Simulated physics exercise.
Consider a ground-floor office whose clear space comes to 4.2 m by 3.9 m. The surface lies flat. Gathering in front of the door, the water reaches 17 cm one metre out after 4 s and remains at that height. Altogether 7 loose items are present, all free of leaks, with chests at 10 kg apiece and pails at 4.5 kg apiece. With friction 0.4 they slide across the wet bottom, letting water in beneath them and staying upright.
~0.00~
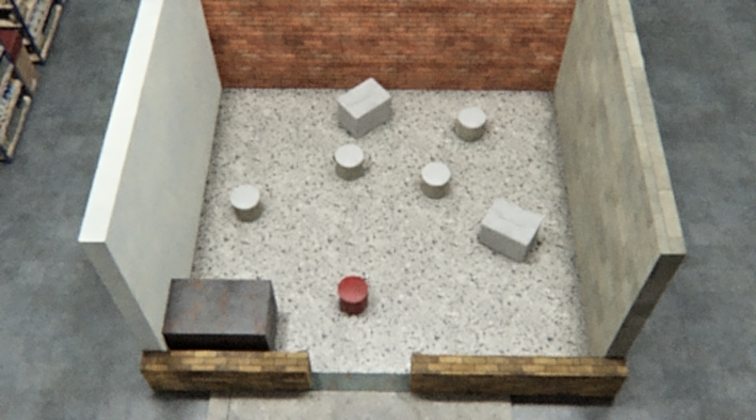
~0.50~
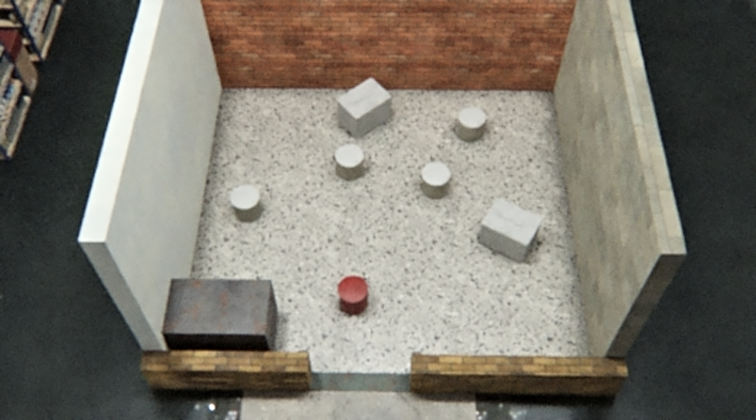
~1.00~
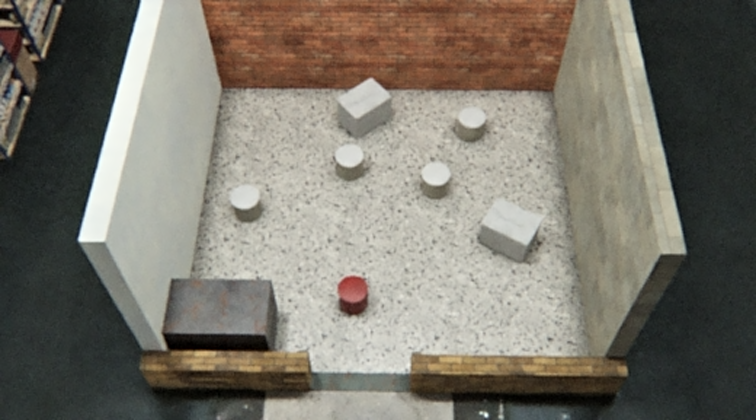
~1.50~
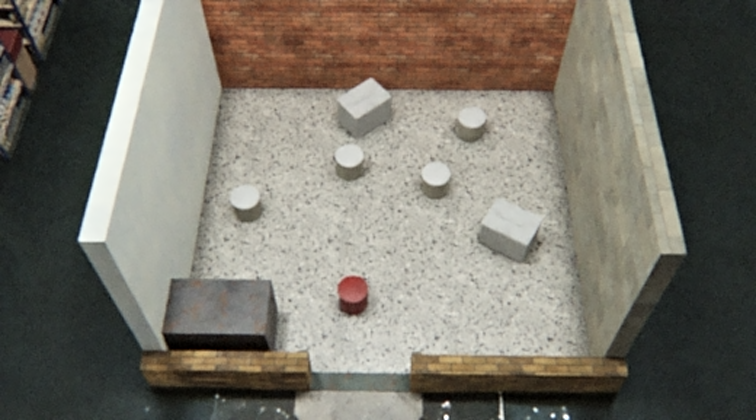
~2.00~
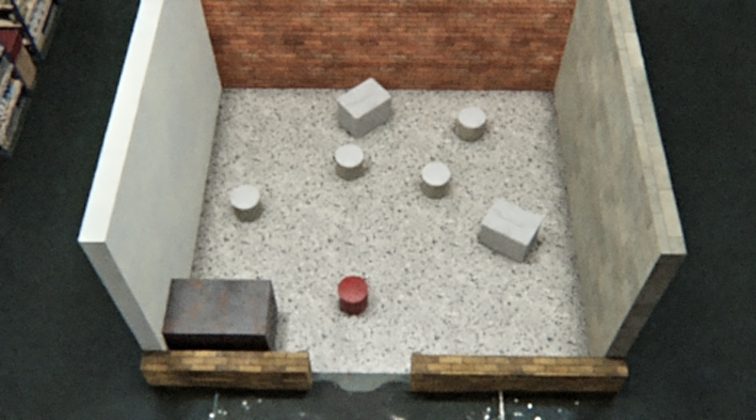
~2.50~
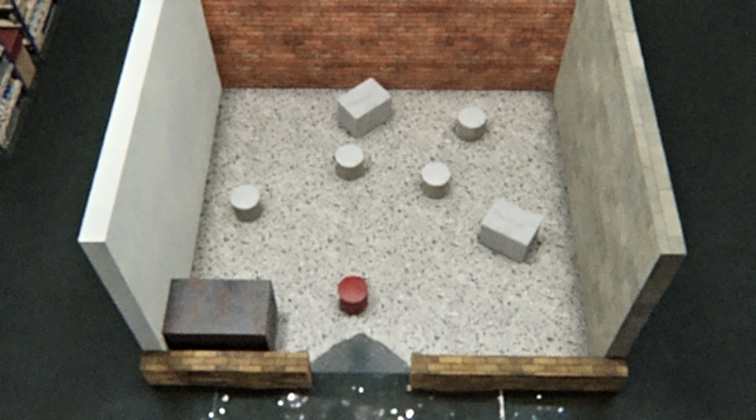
At first, a walled room open at the front holds a red pail, pale pails and chests on a dry speckled floor. Then dark water spreads around the outside and gradually covers the pale path before the doorway. Finally, a small tongue of water enters through the gap, while every item stays still.
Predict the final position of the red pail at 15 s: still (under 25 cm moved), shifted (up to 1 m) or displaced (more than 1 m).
Result: A long trip.
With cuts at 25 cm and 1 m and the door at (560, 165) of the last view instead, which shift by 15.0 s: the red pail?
The red pail would go a long distance.
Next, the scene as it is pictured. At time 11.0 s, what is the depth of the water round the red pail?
About 6 cm.
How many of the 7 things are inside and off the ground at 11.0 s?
Then: 6.
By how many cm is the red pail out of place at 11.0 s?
Roughly 140 cm.
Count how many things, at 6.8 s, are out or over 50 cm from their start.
The number I get is 1.
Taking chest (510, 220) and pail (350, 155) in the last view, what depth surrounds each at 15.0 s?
Around 5 cm and 10 cm.
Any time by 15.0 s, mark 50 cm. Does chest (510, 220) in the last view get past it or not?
Not that far.
After 3.5 s the red pail is near (352, 279), 0.1 m from its start, aground; 0 afloat.
After 6.8 s the red pail is near (345, 175), 1.5 m from its start, aground; 0 afloat.
After 11.0 s the red pail is near (356, 181), 1.4 m from its start, afloat; 6 afloat.
After 15.0 s the red pail is near (491, 120), 2.8 m from its start, afloat; 6 afloat.
